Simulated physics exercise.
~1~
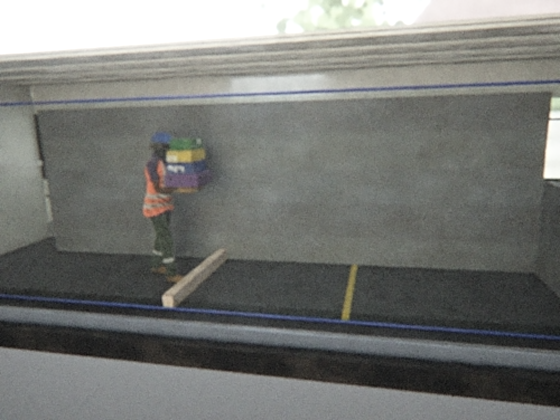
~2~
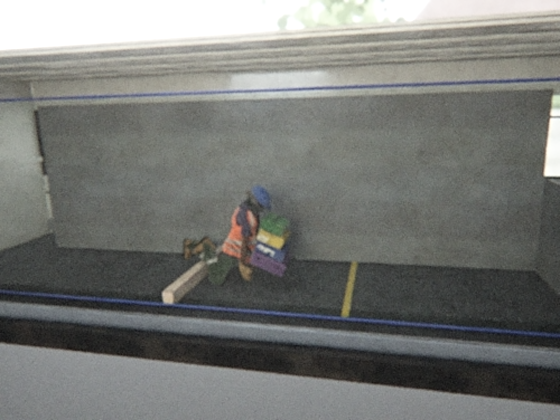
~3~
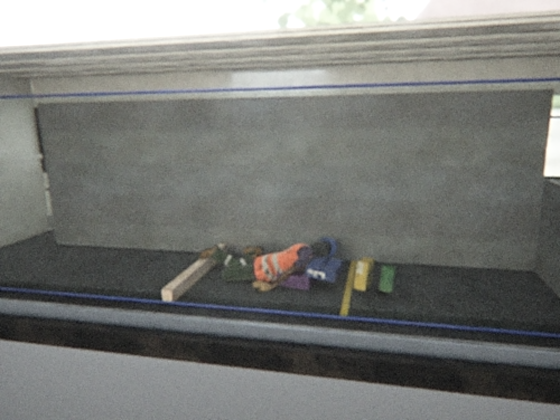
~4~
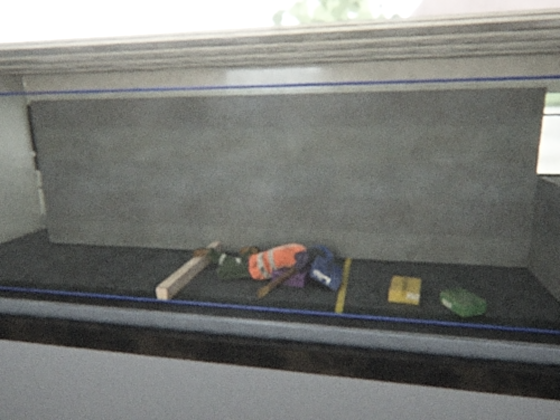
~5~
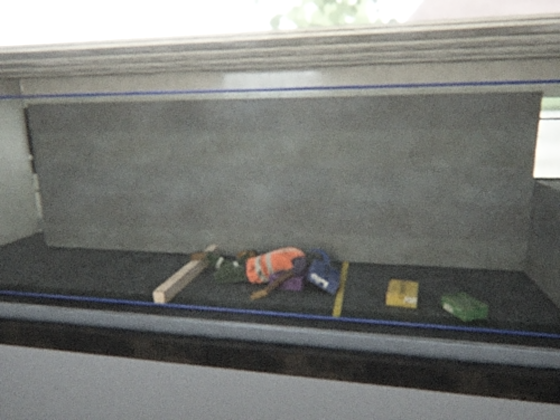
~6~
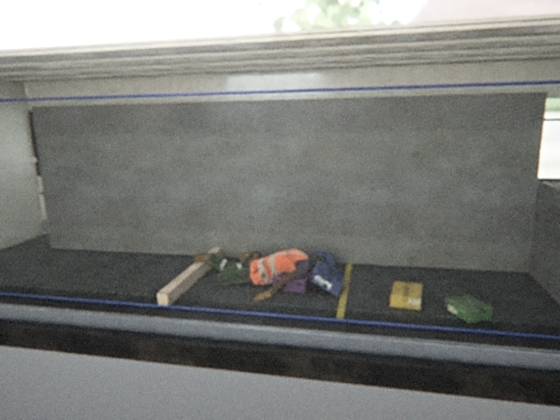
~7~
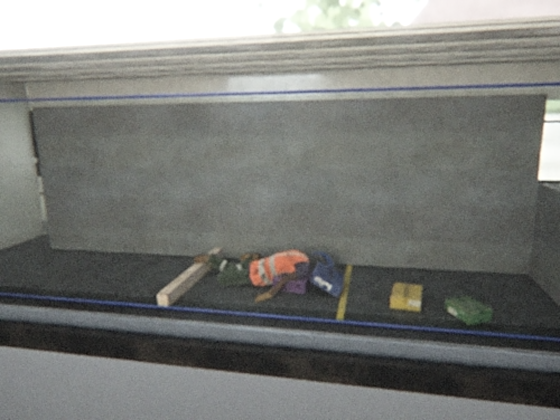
A courier in an orange vest carrying a stack of coloured boxes pitches forward over a low rail and falls flat, spilling the load rightward; the yellow and green boxes tumble past the yellow line and rest there, while the blue and purple ones stay short beside the courier.
